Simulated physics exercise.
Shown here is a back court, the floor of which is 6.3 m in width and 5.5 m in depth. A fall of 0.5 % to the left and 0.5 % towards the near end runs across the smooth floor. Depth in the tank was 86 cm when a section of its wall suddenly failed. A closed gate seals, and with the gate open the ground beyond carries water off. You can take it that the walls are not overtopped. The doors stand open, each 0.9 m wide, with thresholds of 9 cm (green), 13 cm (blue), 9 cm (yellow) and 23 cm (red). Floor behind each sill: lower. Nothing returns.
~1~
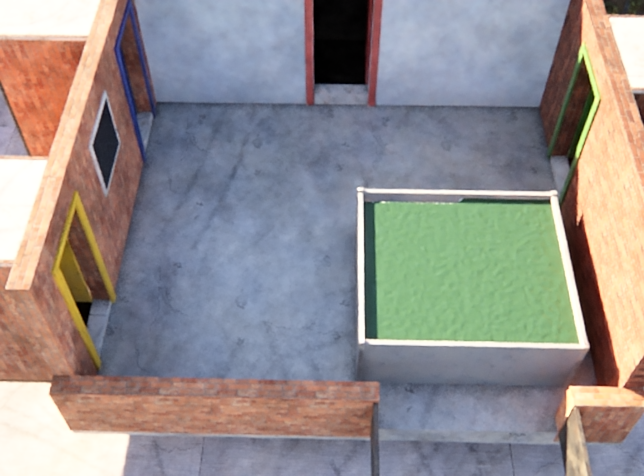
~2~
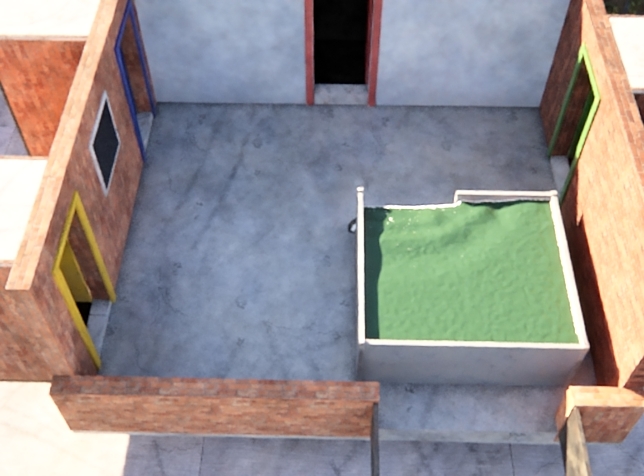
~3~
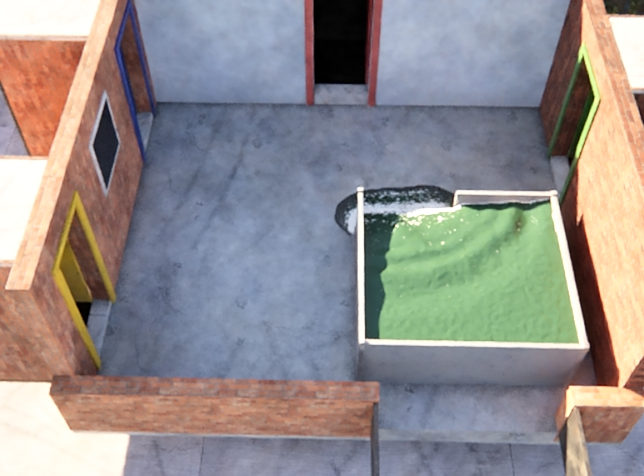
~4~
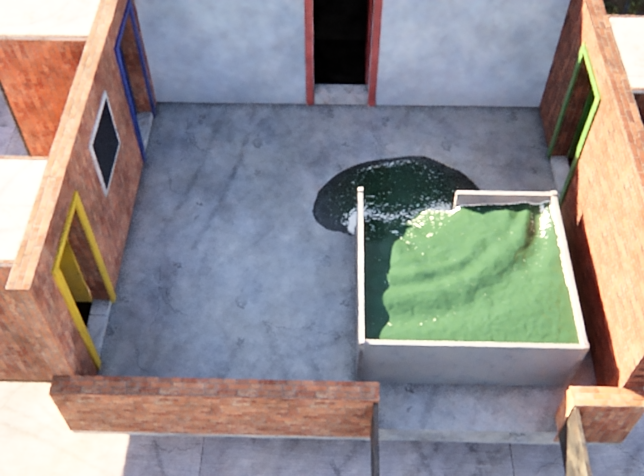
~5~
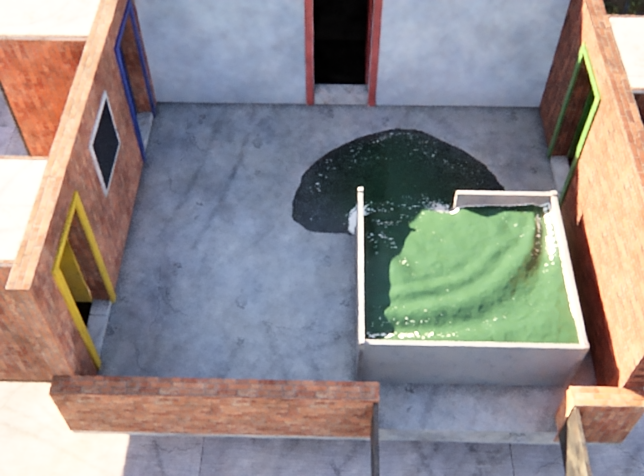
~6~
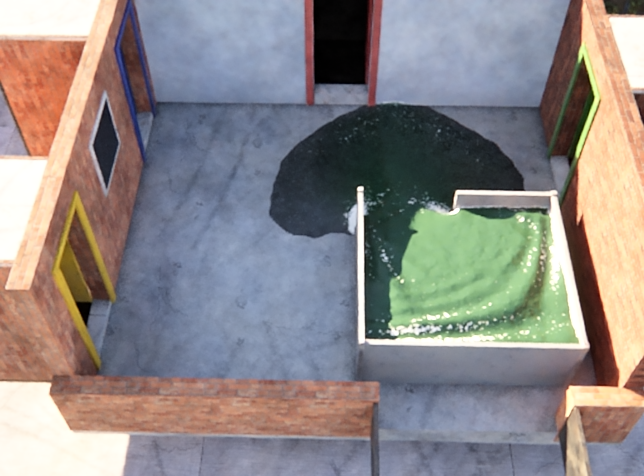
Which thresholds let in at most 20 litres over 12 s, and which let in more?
The green door will see too much water come in; the blue door will see too much water come in; the yellow door will see too much water come in; the red door will see too much water come in.
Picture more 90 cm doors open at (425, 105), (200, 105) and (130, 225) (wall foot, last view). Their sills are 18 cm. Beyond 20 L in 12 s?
Taking them in order, the first gets enough, the second enough and the third too little.
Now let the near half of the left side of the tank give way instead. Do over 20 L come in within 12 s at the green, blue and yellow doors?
Result: Green limit passed, blue limit passed, yellow limit passed.
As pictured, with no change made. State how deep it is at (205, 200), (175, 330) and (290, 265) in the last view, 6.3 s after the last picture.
Spot by spot: Some 9, 5, then 2 cm.
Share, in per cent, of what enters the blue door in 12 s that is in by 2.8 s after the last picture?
About 35%.
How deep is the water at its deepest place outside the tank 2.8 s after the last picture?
Up to near 36 cm.
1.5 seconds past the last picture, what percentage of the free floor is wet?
Near 45 per cent is wet.
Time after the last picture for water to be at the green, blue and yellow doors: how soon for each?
Doors: Green 0.3 s / blue 1.4 s / yellow 3.0 s.
Then, 0.7 s after the last picture water covers 40 % of the floor and is deepest (50 cm) near (389, 228); green door 5 cm at the sill, 0 L in, blue door not reached, yellow door not reached, red door 42 cm at the sill, 28 L in.
Then, 1.5 s after the last picture water covers 45 % of the floor and is deepest (60 cm) near (157, 105); green door 7 cm at the sill, 0 L in, blue door 22 cm at the sill, 3 L in, yellow door not reached, red door 42 cm at the sill, 112 L in.
Then, 2.8 s after the last picture water covers 60 % of the floor and is deepest (36 cm) near (168, 106); green door 14 cm at the sill, 7 L in, blue door 34 cm at the sill, 182 L in, yellow door not reached, red door 28 cm at the sill, 184 L in.
Then, 6.3 s after the last picture water covers 95 % of the floor and is deepest (23 cm) near (148, 144); green door 13 cm at the sill, 35 L in, blue door 23 cm at the sill, 446 L in, yellow door 6 cm at the sill, 0 L in, red door 18 cm at the sill, 198 L in.
Then, 11.3 s after the last picture water covers 100 % of the floor and is deepest (18 cm) near (91, 404); green door 9 cm at the sill, 47 L in, blue door 17 cm at the sill, 532 L in, yellow door 16 cm at the sill, 51 L in, red door 13 cm at the sill, 198 L in.
